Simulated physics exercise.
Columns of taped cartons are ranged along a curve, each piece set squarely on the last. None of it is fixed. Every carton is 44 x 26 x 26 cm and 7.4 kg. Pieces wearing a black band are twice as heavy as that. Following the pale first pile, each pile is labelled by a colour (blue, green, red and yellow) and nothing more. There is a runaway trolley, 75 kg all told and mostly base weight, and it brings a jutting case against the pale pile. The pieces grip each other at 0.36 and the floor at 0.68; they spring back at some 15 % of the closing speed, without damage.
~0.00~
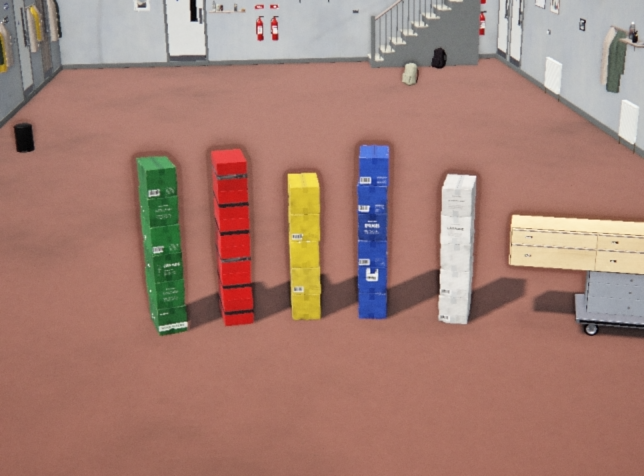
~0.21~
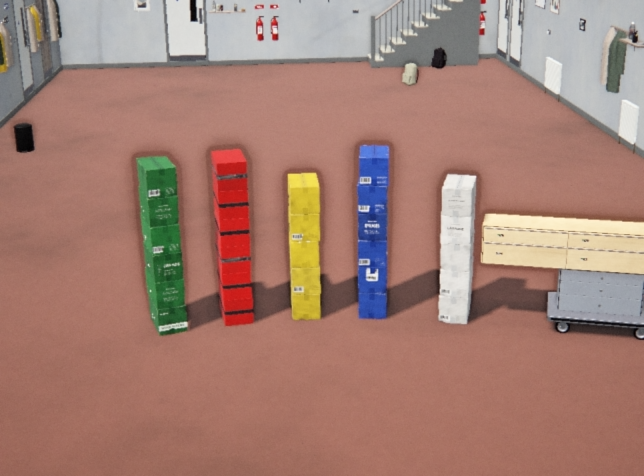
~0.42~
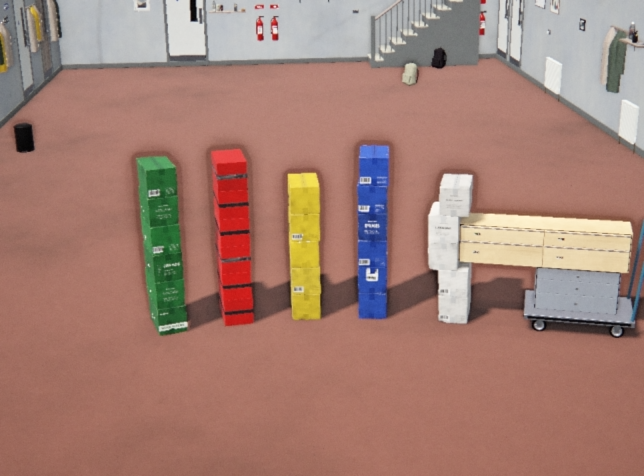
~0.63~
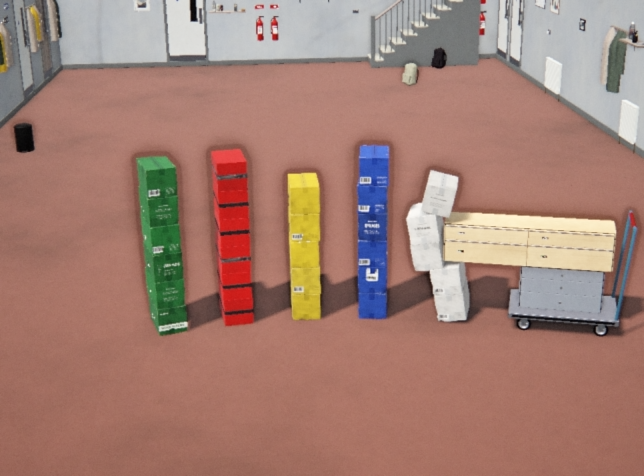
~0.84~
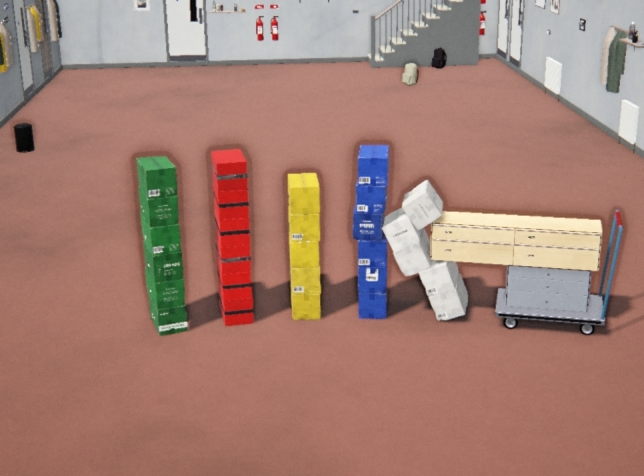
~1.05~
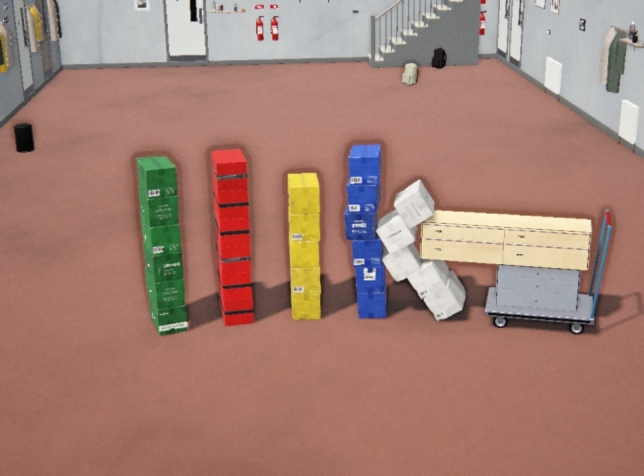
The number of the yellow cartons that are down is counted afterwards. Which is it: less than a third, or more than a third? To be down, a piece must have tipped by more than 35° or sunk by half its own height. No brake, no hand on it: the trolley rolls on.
It is more than a third.
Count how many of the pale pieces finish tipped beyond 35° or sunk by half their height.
That makes 5 in all.
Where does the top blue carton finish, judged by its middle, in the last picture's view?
Its middle finishes near pixel (172, 261) of the last picture.
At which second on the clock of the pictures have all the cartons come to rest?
6.5 s, give or take.
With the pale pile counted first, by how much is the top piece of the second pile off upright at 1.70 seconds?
I'd put it close to 20° from upright.
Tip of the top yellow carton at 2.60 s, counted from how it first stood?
I'd put it at roughly 25 degrees away from its starting angle.
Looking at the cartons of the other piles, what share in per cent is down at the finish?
Something near 85 percent.
After 1.70 s, 5 of the pale pile down; none of the 5 yellow cartons down (0 of 23 in all colours); top yellow carton leaning 5°; top blue carton leaning 21°.
After 2.60 s, 5 of the pale pile down; 4 of the 5 yellow cartons down (9 of 23 in all colours); top yellow carton leaning 27°, 17 cm lower; top blue carton leaning 30°, 29 cm lower.
After 3.18 s, 5 of the pale pile down; 4 of the 5 yellow cartons down (19 of 23 in all colours); top yellow carton leaning 44°, 54 cm lower; top red carton leaning 47°, 42 cm lower.
After 4.10 s, 5 of the pale pile down; 4 of the 5 yellow cartons down (19 of 23 in all colours); top yellow carton upside down; top blue carton on its side.
At rest (6.8 s), 5 of the pale pile down; 4 of the 5 yellow cartons down (19 of 23 in all colours); top yellow carton upside down; top red carton on its side. That is 80 per cent. As the last picture would show them, middles, top yellow carton near (124, 284).
